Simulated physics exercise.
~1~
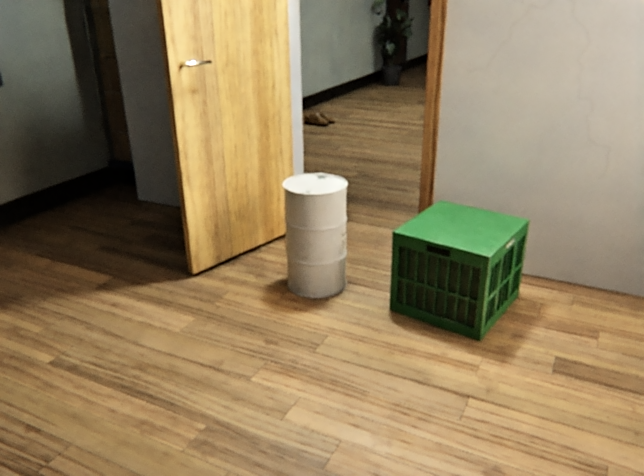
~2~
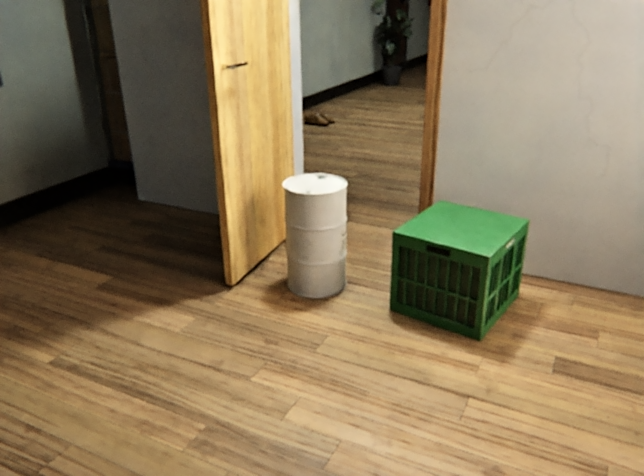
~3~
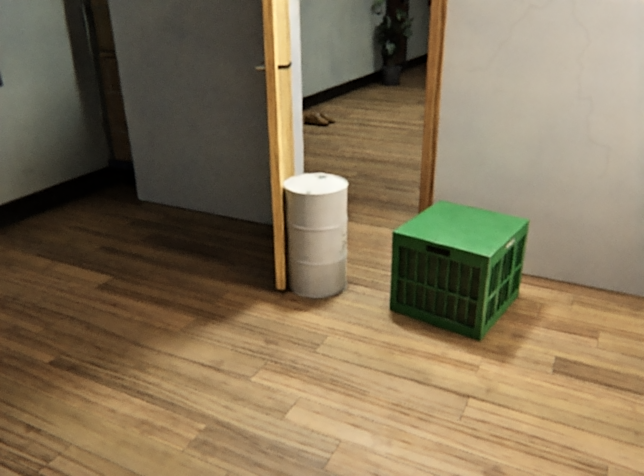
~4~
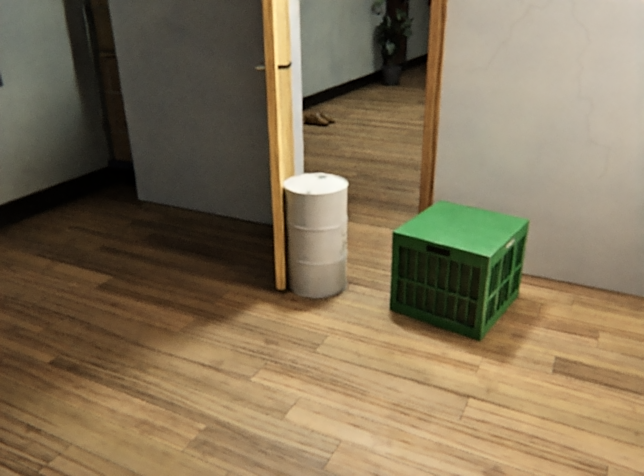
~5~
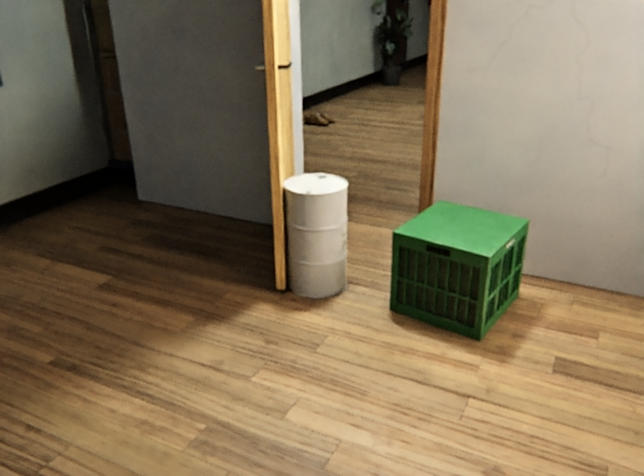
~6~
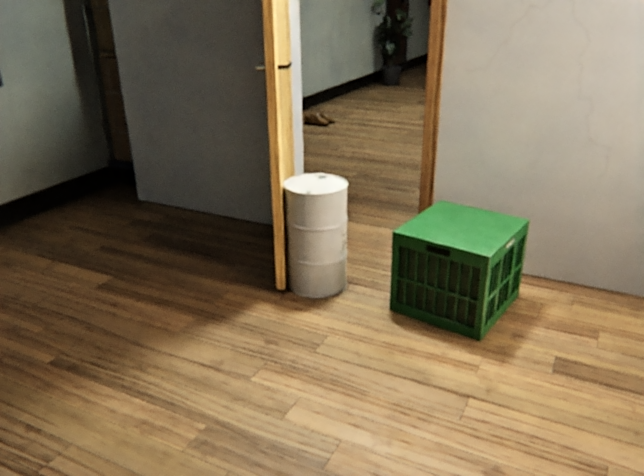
A light wooden door stands wide open in a room with a plank floor and grey walls, seen from slightly above by a still camera. A white drum sits on the floor just in front of the doorway, and a green crate rests to its right near the wall. Through the opening, a potted plant is visible in the space beyond. The door swings to the right, its face narrowing until mostly its edge shows. It stops beside the drum, still partly open, and stays there, while the drum and crate remain unmoved.
